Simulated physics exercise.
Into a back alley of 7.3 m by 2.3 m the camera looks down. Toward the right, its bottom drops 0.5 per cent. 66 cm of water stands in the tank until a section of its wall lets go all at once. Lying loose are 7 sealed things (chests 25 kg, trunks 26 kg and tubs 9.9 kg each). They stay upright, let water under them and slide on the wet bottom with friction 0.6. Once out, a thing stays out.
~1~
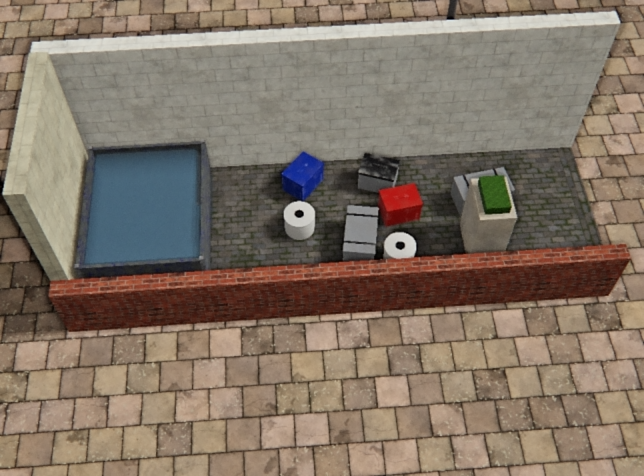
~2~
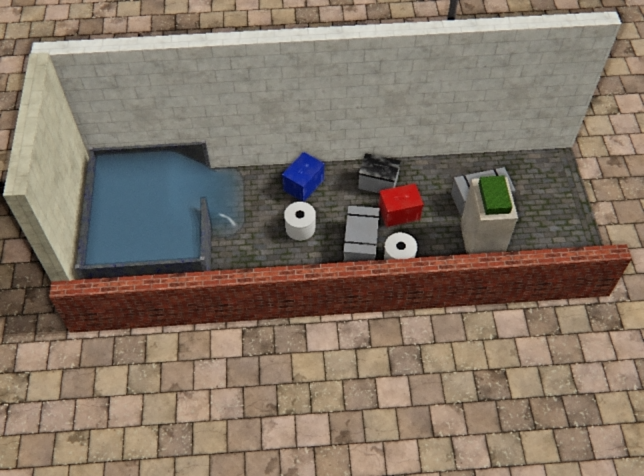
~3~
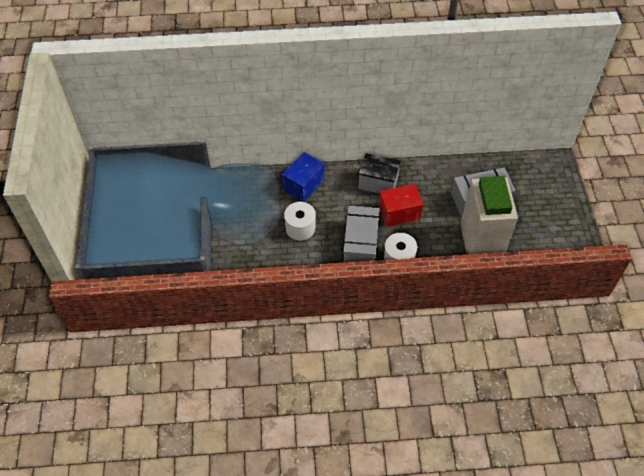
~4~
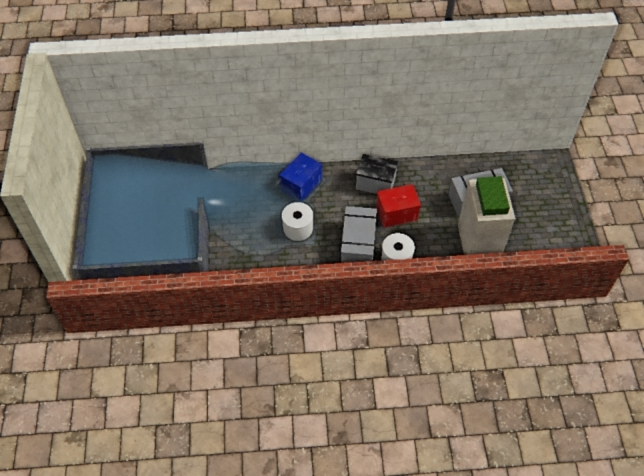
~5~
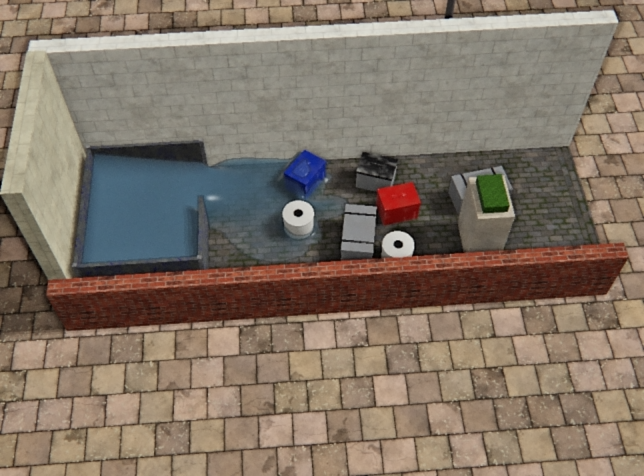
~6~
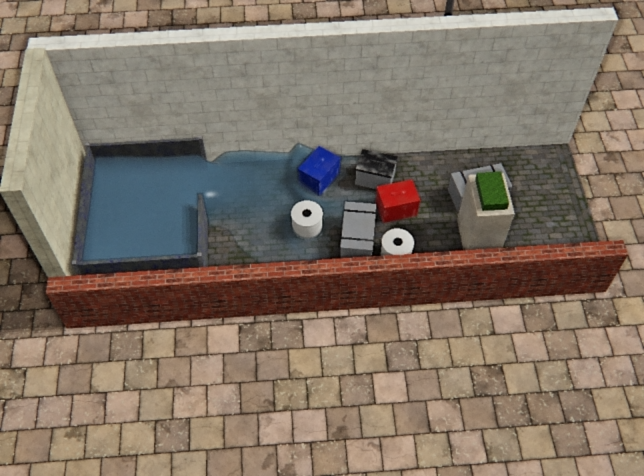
The clip opens on a walled alley with a still pool at the left and a blue chest, a red chest and white tubs on the paving. Water pours through a gap in the pool's right side and spreads rightward, reaching the blue chest, which shifts slightly right, as does the nearby white tub.
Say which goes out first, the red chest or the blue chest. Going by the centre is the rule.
Blue.
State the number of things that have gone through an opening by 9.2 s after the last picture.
Count: 4.
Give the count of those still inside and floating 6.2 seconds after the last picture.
The number is 2.
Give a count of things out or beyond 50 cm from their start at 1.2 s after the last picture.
At that time I count 6.
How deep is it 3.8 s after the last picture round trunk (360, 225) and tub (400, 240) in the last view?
First roughly 9 cm, second roughly 16 cm.
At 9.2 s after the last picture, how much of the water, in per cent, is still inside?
I'd say some 40 percent hasn't gone yet.
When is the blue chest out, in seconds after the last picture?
Near 2.5 s.
Then, 1.2 s after the last picture the red chest is near (443, 205), 0.7 m from its start, aground; the blue chest is near (455, 174), 2.3 m from its start, afloat; 0 of 7 are out; 4 afloat.
Then, 3.8 s after the last picture the red chest is near (505, 154), 1.8 m from its start, aground; the blue chest has gone out (2.3 s after the last picture); 3 of 7 are out; 2 afloat.
Then, 6.2 s after the last picture the red chest has gone out (4.8 s after the last picture); the blue chest has gone out (2.3 s after the last picture); 4 of 7 are out; 2 afloat.
Then, 9.2 s after the last picture the red chest has gone out (4.8 s after the last picture); the blue chest has gone out (2.3 s after the last picture); 4 of 7 are out; 0 afloat.
